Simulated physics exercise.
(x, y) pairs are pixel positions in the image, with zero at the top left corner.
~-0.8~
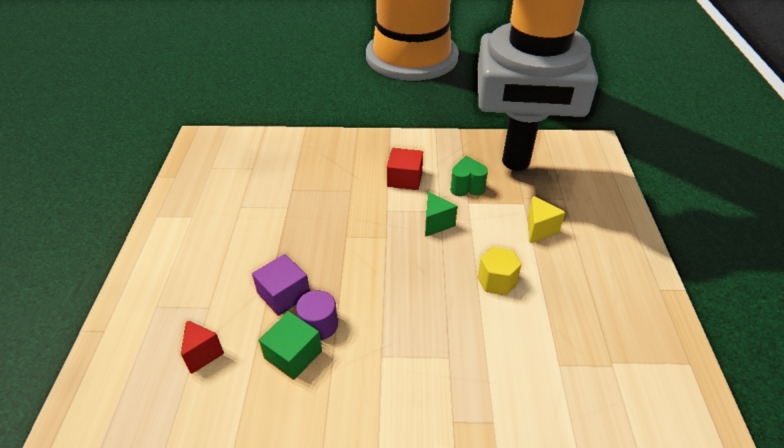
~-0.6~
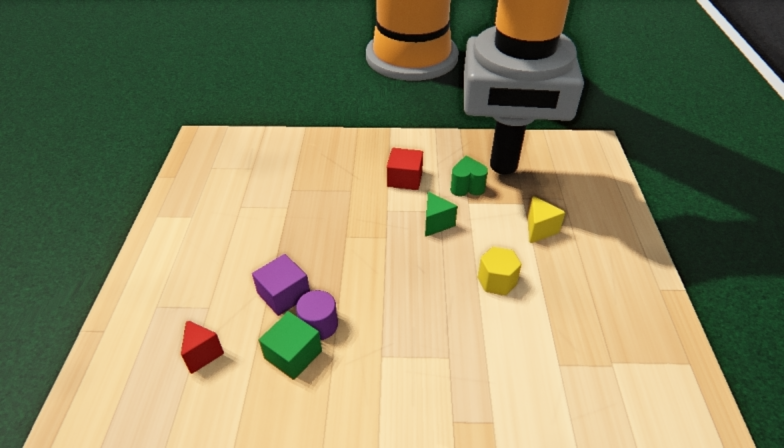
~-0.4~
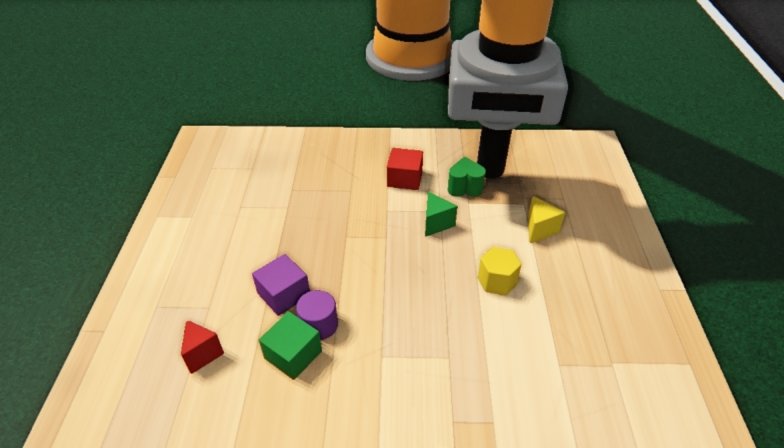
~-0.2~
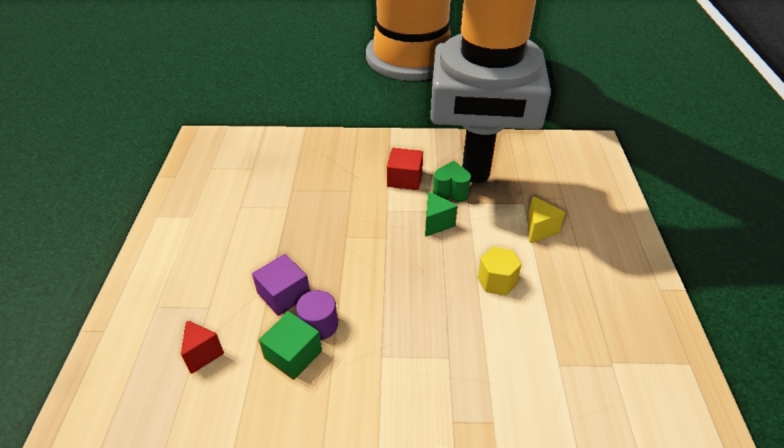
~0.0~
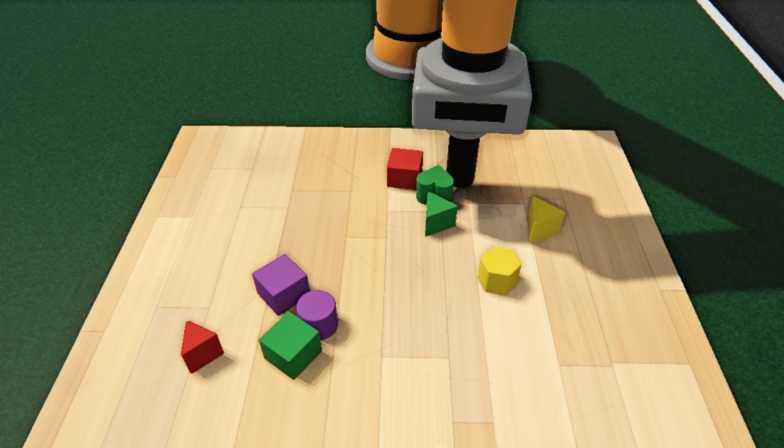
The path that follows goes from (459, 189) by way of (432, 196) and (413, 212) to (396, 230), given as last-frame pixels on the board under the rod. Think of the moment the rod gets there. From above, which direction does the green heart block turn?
It turns round clockwise.
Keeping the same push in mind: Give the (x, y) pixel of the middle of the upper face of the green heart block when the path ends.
When the path ends, it will be at (369, 201).
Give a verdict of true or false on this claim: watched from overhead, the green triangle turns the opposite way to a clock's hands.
That is true.
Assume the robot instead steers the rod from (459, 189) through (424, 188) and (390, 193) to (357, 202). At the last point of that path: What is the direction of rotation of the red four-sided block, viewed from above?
Clockwise, from overhead.
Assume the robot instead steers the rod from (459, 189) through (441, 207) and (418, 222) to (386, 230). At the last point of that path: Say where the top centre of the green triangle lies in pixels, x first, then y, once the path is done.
The answer is (421, 223).
The first path, step by step. One third of the way, rod at (432, 187); green heart block at (407, 184).
Two thirds of the way, rod at (413, 203); green heart block at (384, 196), turned 30° clockwise; green triangle at (437, 209), turned 40° anticlockwise.
At the end, rod at (396, 221); red four-sided block in place; green heart block at (369, 201), turned 55° clockwise; green triangle at (434, 212), turned 75° anticlockwise.
